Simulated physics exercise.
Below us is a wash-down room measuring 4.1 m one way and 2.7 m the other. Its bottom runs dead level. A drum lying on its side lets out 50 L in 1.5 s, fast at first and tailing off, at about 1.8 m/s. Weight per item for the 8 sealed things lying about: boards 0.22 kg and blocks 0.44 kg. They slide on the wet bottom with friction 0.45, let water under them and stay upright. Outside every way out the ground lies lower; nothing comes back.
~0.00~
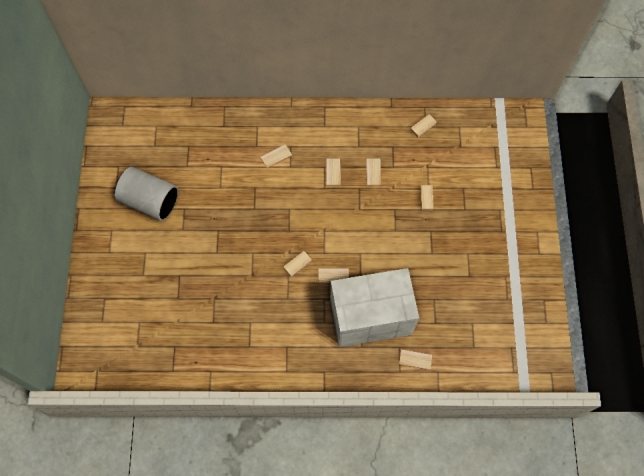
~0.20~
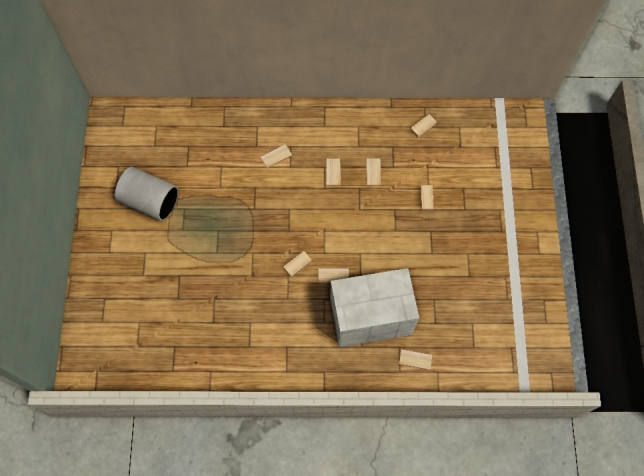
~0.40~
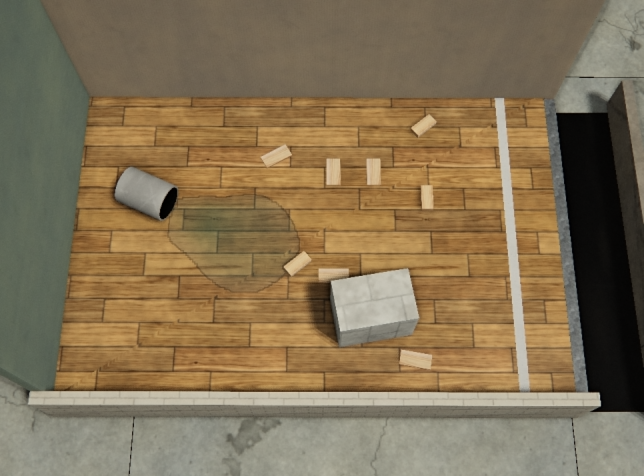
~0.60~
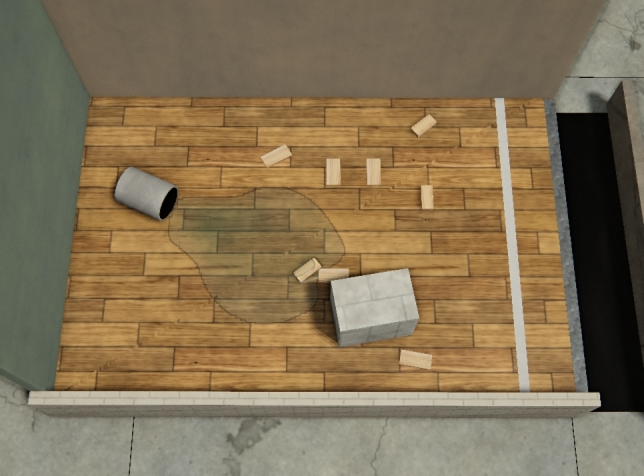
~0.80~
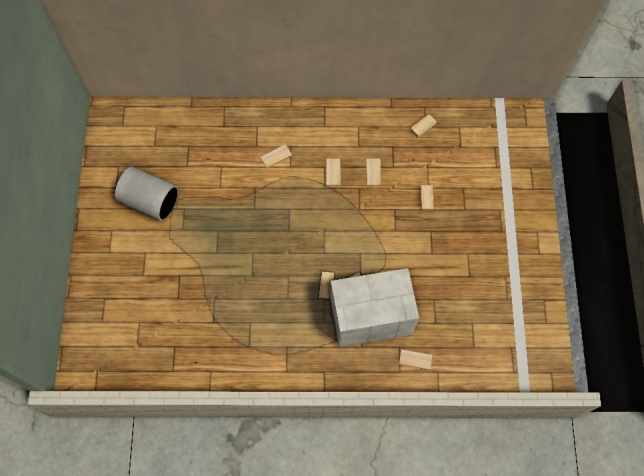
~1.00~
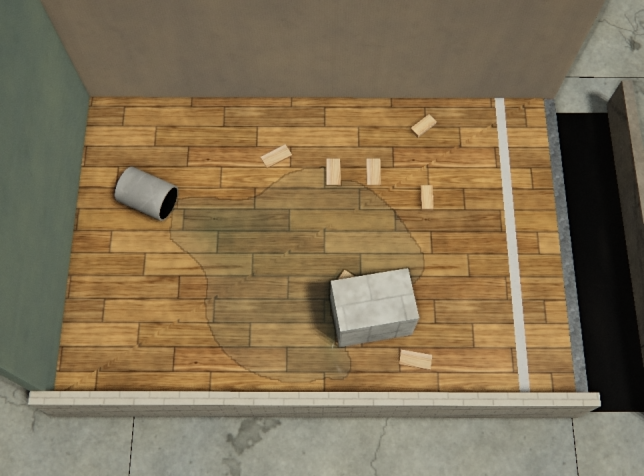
On a wooden floor, water spread from a grey drum lying on its side at the left, widening rightward and nudging two small wooden pieces toward a grey block, where they slipped mostly from view.
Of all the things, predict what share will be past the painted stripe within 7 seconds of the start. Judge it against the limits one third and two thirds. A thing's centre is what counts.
My call is fewer than one third.
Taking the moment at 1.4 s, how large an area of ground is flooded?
Around 3.0 m2 of it.
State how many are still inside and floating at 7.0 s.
Total: 0.
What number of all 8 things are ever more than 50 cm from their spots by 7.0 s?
The answer here is 3.
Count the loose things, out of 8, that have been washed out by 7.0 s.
Tally: 1.
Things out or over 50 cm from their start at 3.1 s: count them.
I make it 2.
After 1.4 s 0 of 8 are over the mark; 2 afloat.
After 3.1 s 2 of 8 are over the mark; 0 afloat.
After 4.9 s 2 of 8 are over the mark; 0 afloat.
After 7.0 s 2 of 8 are over the mark; 0 afloat.
